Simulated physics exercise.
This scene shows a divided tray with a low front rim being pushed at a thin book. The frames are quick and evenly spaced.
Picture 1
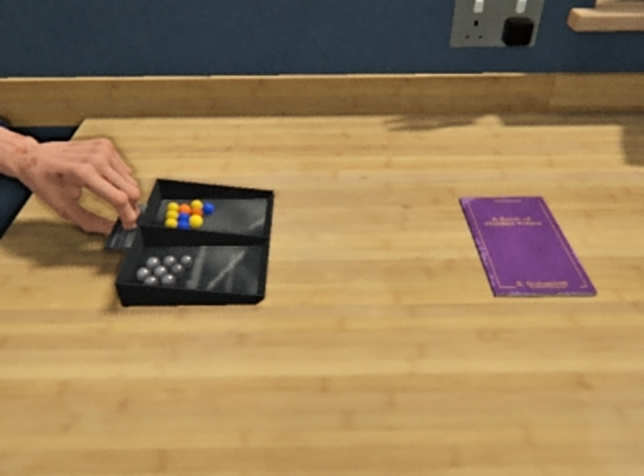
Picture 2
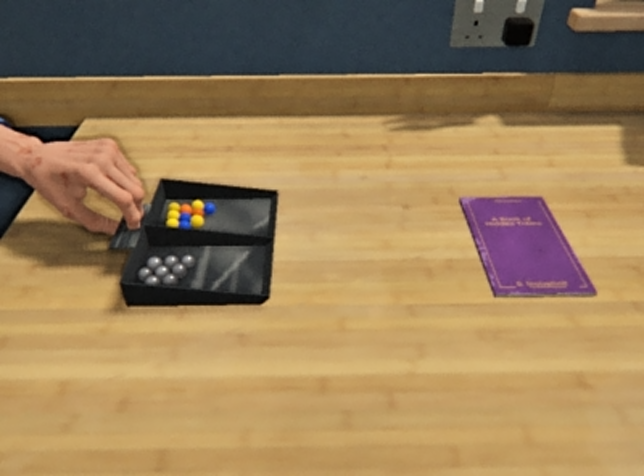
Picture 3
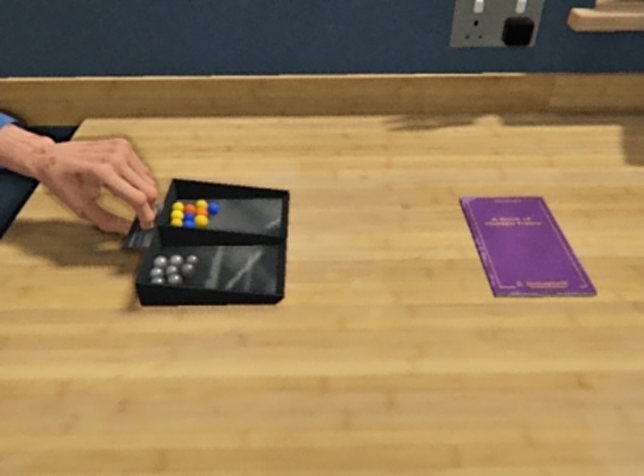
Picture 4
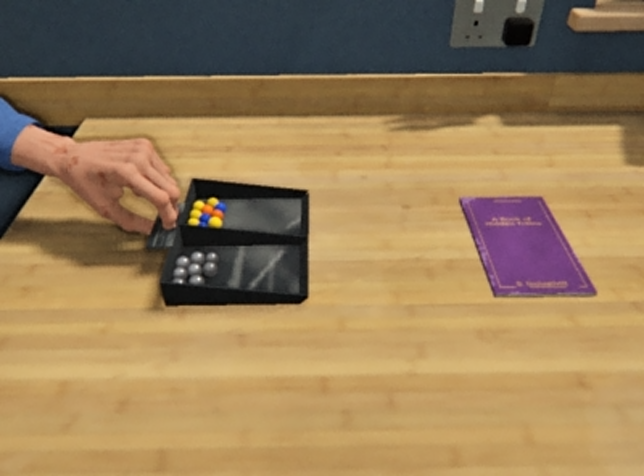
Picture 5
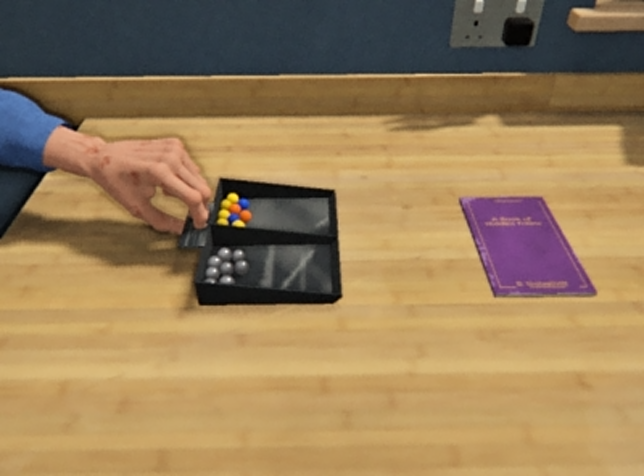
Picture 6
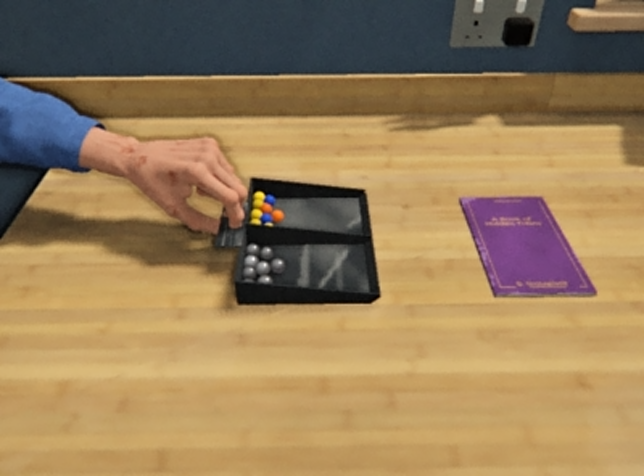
A hand sliding a black divided tray of steel balls and colourful gumballs rightward across a wooden surface, nearing a thin purple book.
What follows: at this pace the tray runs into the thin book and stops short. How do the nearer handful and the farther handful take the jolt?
Observed: The nearer handful overflows in part and the farther handful overflows in part.
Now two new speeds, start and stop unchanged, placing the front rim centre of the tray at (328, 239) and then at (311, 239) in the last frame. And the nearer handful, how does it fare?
Well, at the first speed that load stays contained, while at the second it stays contained.
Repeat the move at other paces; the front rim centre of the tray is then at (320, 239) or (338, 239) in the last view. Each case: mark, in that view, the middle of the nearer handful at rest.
Try 1: Near (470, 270). Try 2: Near (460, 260).
Then, 0.09 s past the last view, tray still sliding, front rim near (426, 238); nearer handful all inside; farther handful all inside.
Then, 0.27 s past the last view, tray stopped at the thin book; nearer handful all inside, moved towards the front rim; farther handful all inside, moved towards the front rim.
Then, 0.48 s past the last view, tray stopped at the thin book; nearer handful about two thirds out of the tray; farther handful about half out of the tray.
Finally, tray stopped at the thin book; nearer handful about two thirds out of the tray; farther handful about half out of the tray.
